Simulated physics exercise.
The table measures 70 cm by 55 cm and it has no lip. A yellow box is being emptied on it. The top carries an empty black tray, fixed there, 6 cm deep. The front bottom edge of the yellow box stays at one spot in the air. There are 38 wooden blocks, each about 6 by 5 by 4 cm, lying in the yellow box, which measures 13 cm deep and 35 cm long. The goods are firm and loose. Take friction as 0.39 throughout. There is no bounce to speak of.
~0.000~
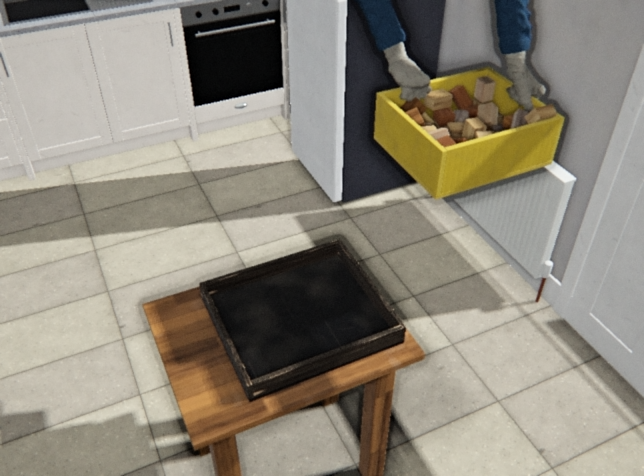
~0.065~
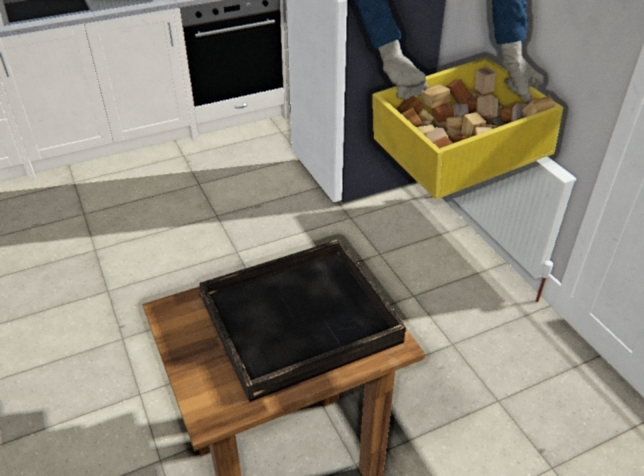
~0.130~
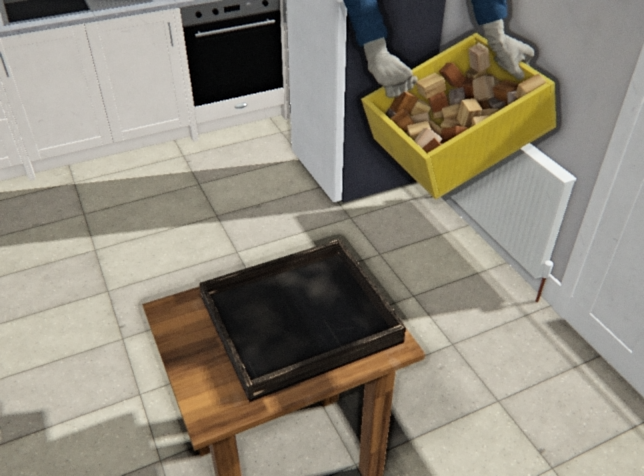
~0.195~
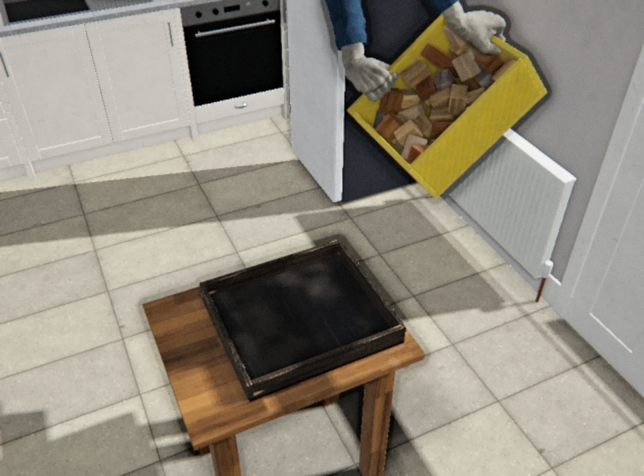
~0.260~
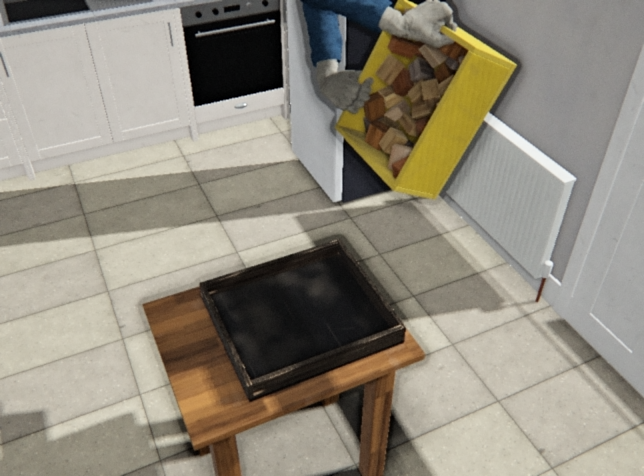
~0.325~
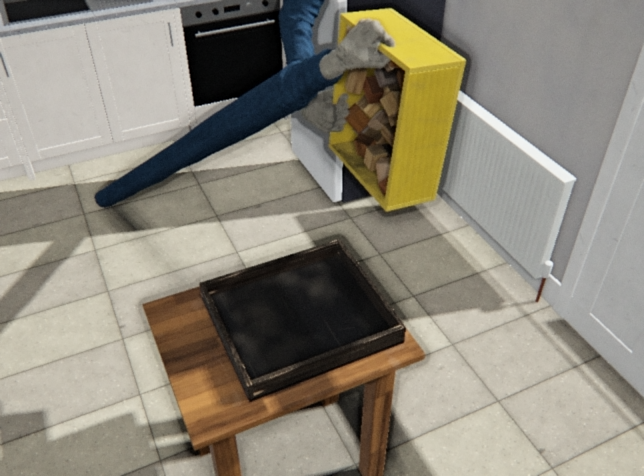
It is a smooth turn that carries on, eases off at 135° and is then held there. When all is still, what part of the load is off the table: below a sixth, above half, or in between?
I'd bet on the in-between answer.
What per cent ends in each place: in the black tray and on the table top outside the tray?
I'd put it at about 55 percent, then about 10 percent.
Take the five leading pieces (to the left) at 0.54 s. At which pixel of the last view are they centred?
Mean place: Roughly (232, 217).
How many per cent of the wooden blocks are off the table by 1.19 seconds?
Share at that moment: About 30 %.
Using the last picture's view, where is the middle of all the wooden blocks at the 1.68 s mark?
Roughly at pixel (238, 331).
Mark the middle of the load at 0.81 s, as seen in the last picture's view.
I'd put it close to (238, 330).
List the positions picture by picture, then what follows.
In the first picture (we follow the rim corner now nearest the camera), yellow box at (446, 149); black tray at (251, 382); tilt 0°; nothing out yet.
In the second picture, yellow box at (441, 150); tilt 5°.
In the third picture, yellow box at (429, 155); tilt 19°.
In the fourth picture, yellow box at (411, 167); tilt 39°.
In the fifth picture, yellow box at (395, 185); tilt 62°.
In the sixth picture, yellow box at (385, 206); black tray at (251, 382); tilt 86°; nothing out yet.
After 0.54 s, tilt 135°; 3 still in the yellow box and 35 in the air.
After 0.81 s, tilt 135°; 21 in the black tray, 14 on the table top outside the tray and 3 over the left end of the table.
After 1.19 s, tilt 135°; 21 in the black tray, 5 on the table top outside the tray and 12 over the left end of the table.
When it is over (at 1.68 s), 21 in the black tray, 4 on the table top outside the tray and 13 over the left end of the table. Asked share, 13 of 38, 34 per cent.
